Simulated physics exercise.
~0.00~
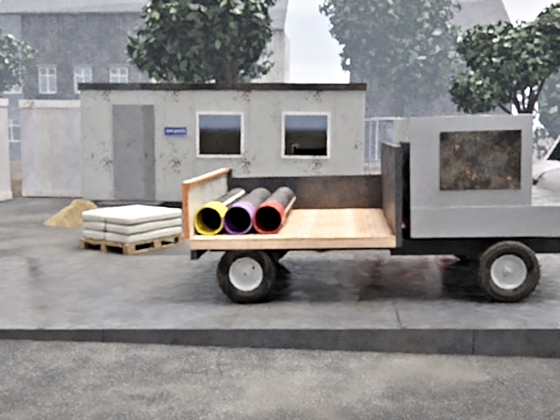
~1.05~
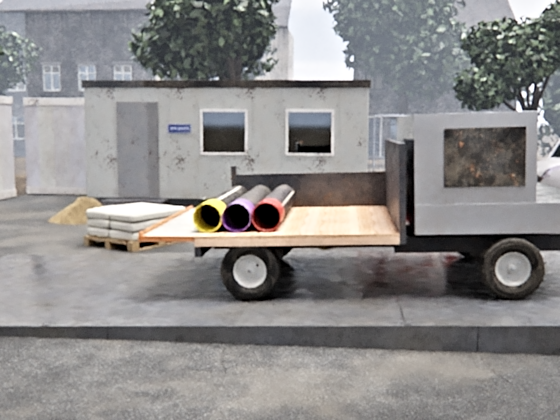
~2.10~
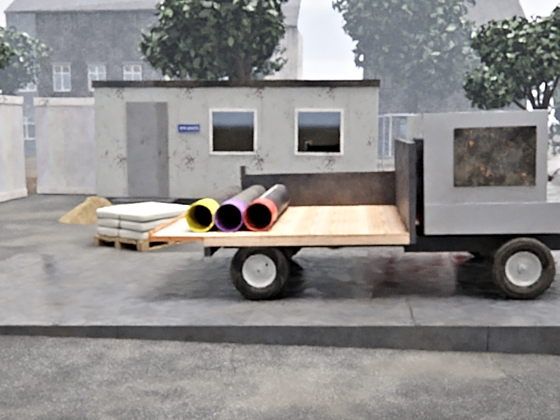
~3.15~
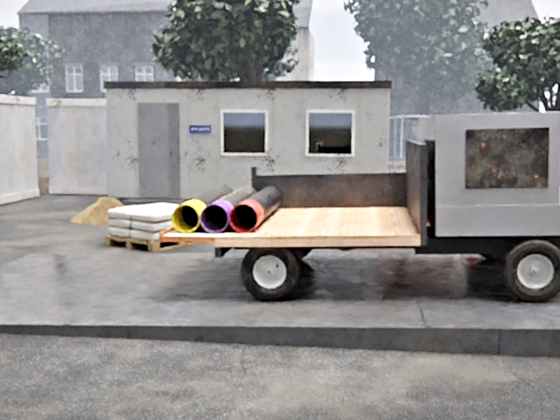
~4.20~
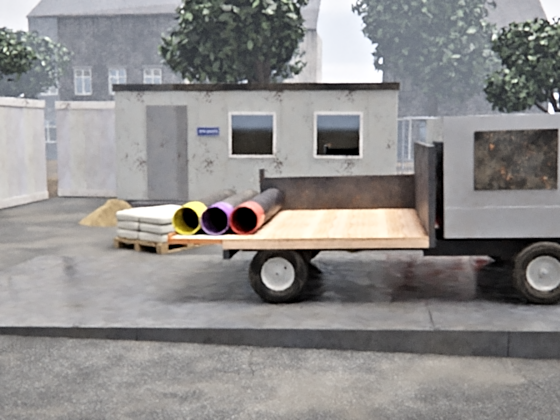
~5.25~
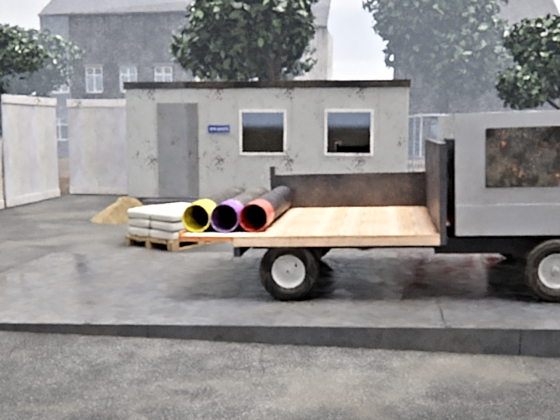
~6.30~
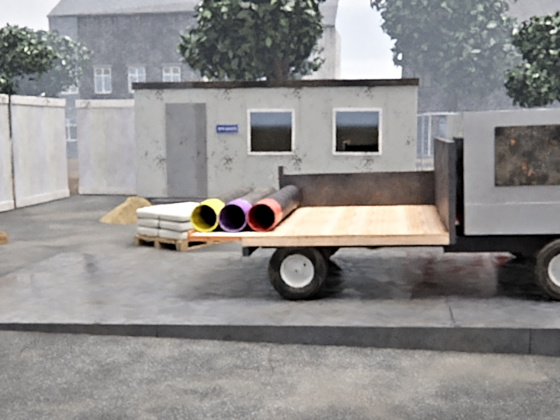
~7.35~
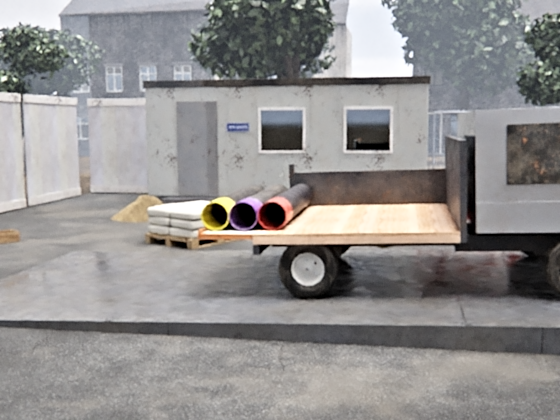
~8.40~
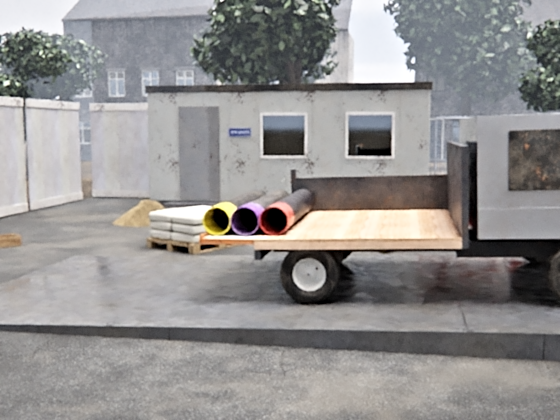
The tailgate of a parked truck's open wooden bed swings down at the left end, where three dark pipes with yellow, purple and red rims lie side by side, their ends facing us. As it drops level, the pipes start rolling left together toward the lowered gate. Yellow leads onto it, with purple behind and red last. Near the outer edge they stop and roll back slightly to the right, then settle. The view drifts left past a grey site cabin and stacked sacks. At the end, all three rest side by side, still aboard.
